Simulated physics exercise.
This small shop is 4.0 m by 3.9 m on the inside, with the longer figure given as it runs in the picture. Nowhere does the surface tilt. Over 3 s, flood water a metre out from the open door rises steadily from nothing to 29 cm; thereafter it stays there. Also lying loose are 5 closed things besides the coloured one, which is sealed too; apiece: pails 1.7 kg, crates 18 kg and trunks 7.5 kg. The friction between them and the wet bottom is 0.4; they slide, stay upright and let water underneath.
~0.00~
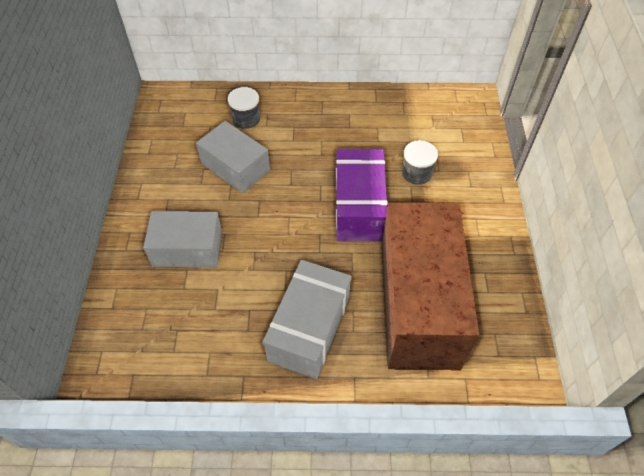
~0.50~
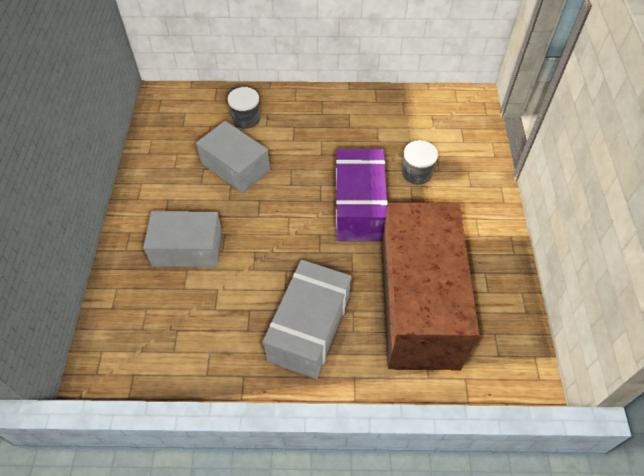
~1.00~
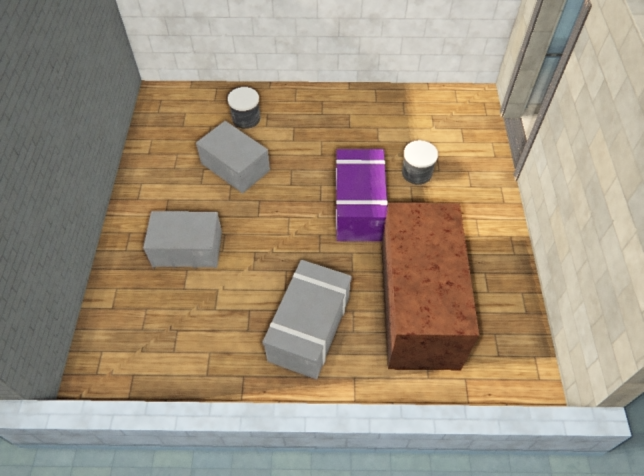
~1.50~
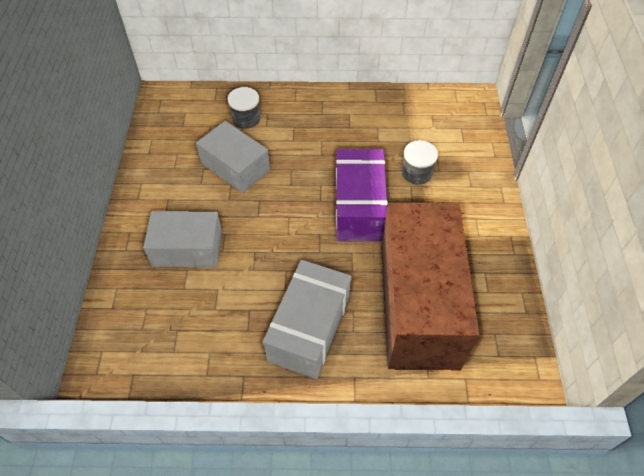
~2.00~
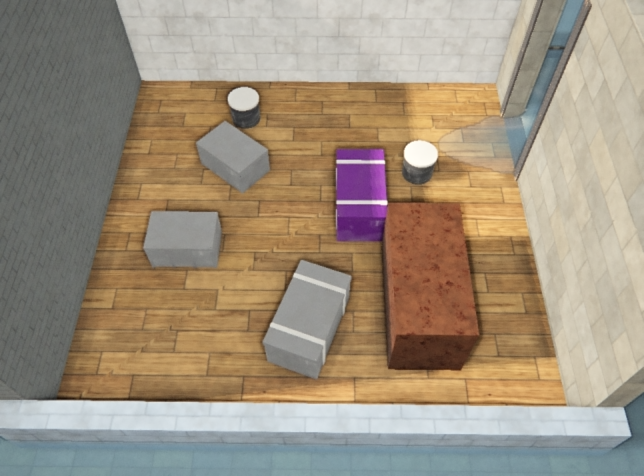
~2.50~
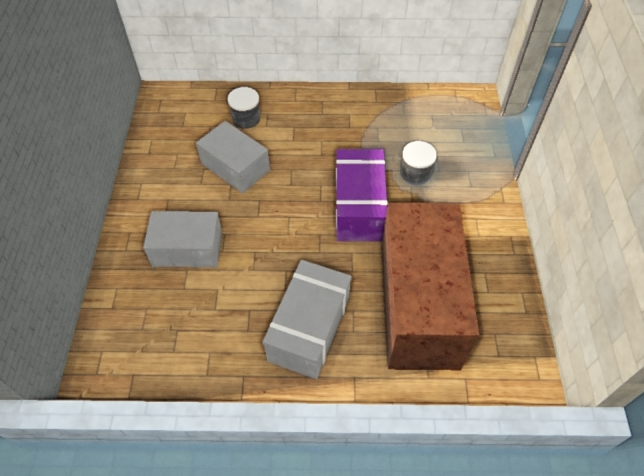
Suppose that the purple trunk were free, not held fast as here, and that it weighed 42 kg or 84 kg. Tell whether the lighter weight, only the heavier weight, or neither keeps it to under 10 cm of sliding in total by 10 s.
It will take the heavier choice to stop it.
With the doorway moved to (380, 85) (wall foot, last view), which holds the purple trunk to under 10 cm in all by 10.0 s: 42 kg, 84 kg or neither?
Moved there, the heavy choice alone works.
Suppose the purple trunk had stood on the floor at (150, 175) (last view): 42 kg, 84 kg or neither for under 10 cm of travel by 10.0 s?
Just the heavier works.
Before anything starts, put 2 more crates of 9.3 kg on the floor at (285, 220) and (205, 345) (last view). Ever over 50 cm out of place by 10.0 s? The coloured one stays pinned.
Taking them in order, the first is inside the line and the second is beyond the line.
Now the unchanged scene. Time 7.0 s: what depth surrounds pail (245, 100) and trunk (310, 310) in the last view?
Some 7 cm at the first, some 1 cm at the second.
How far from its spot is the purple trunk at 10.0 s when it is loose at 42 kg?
Around 60 centimetres out of place.
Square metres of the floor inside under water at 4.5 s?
Roughly 7.5 m2 of it is wet.
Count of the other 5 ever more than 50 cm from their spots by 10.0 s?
Count: 4.
After 3.5 s the purple trunk would be 0 cm from its start with 42 kg and 0 cm from its start with 84 kg; 6 cm of water round it then.
After 4.5 s the purple trunk would be 23 cm from its start with 42 kg and 0 cm from its start with 84 kg; 7 cm of water round it then.
After 7.0 s the purple trunk would be 39 cm from its start with 42 kg and 0 cm from its start with 84 kg; 7 cm of water round it then.
After 10.0 s the purple trunk would be 56 cm from its start with 42 kg and 0 cm from its start with 84 kg; 10 cm of water round it then.
